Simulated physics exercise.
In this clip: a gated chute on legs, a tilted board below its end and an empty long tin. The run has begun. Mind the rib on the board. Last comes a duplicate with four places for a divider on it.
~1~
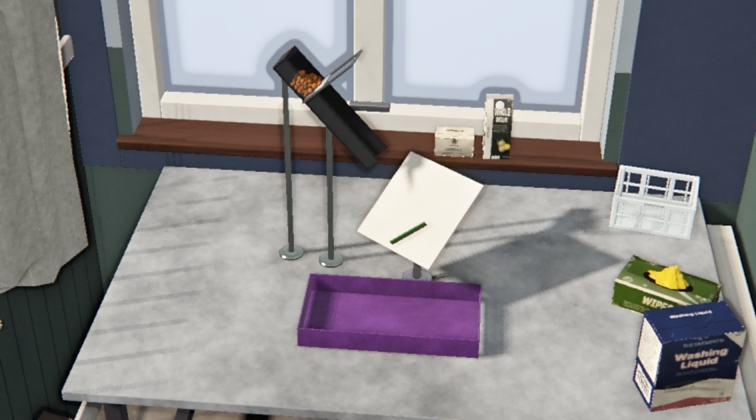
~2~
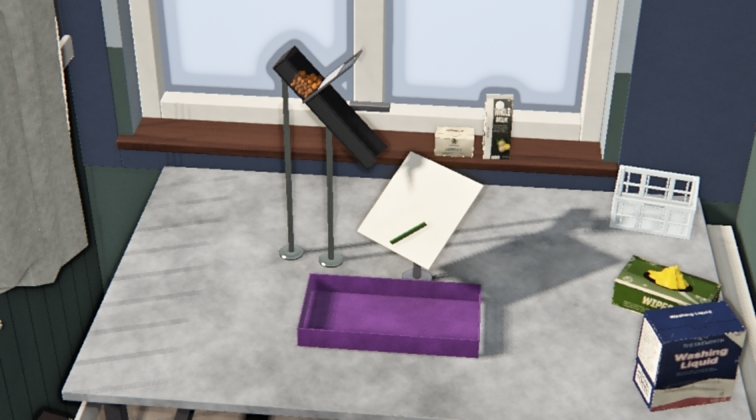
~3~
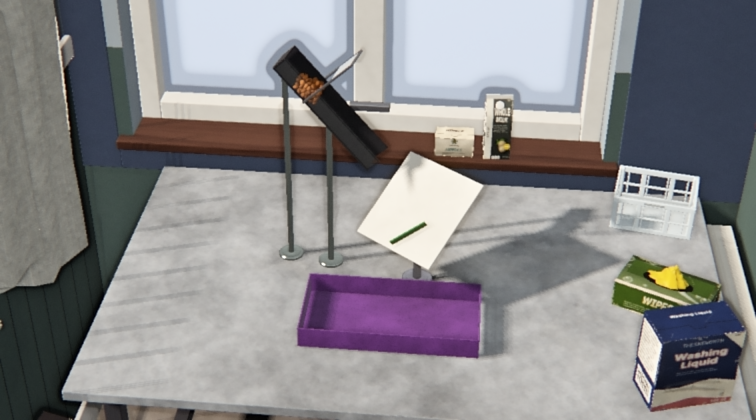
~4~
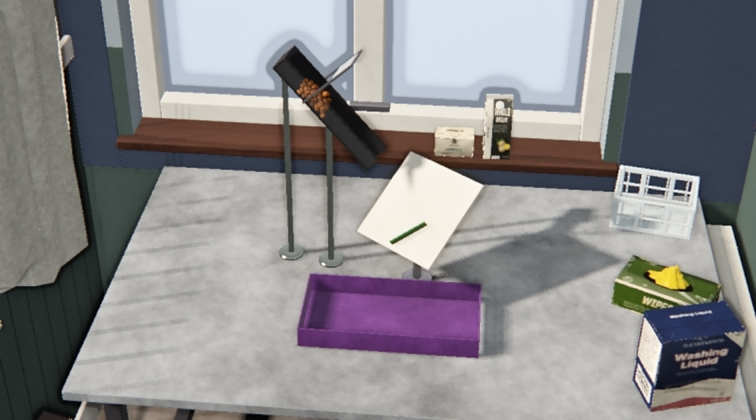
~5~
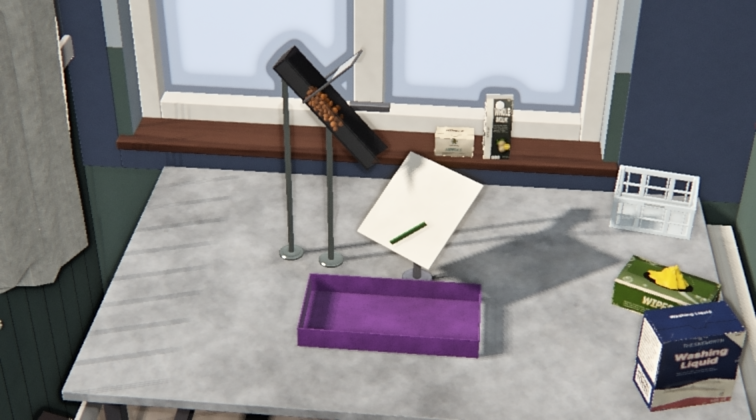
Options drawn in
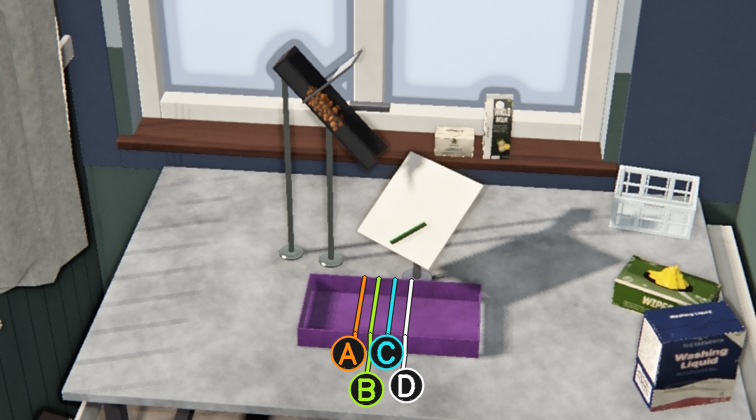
A grey tabletop beneath a window in a dark blue and green room is seen from above and in front, the view staying still. A black chute on two thin legs slopes down to the right, holding brown kibble behind a pale gate, with a tilted cream board marked by a green rib, an empty purple tin in front, and boxes at right. The gate swings up and the kibble slides partway down the chute.
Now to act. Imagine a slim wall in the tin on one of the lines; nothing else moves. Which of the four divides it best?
Best: A.
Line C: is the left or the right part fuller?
Left.
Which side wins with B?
Left.
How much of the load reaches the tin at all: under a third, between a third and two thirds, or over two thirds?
About that: Over two thirds.
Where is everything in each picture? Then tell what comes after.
The first picture shows load behind the gate at (304, 84), bits of cat kibble; lip of the chute at (371, 163), sloping fairly steeply.
The second picture shows middle of the board at (419, 209), tilted fairly steeply; middle of its low edge at (392, 250); of its high edge at (446, 168).
The third picture shows front corners of the tin at (298, 328) and (479, 340), empty; front of the load at (315, 102).
The fourth picture shows middle of the load at (318, 97); its front at (323, 116), about a quarter of the way to the lip; rib from (425, 222) to (389, 242).
The fifth picture shows middle of the load at (324, 109); its front at (341, 123), about half of the way to the lip.
On the marked copy, line A crosses the front rim at (355, 332); line B crosses the front rim at (370, 333); line C crosses the front rim at (387, 334); line D crosses the front rim at (405, 336).
With A, of what is caught, about half on the left of the divider, about half on the right.
With B, of what is caught, most on the left of the divider, a small part on the right.
With C, of what is caught, most on the left of the divider, a small part on the right.
With D, of what is caught, nearly all on the left of the divider, a small part on the right.
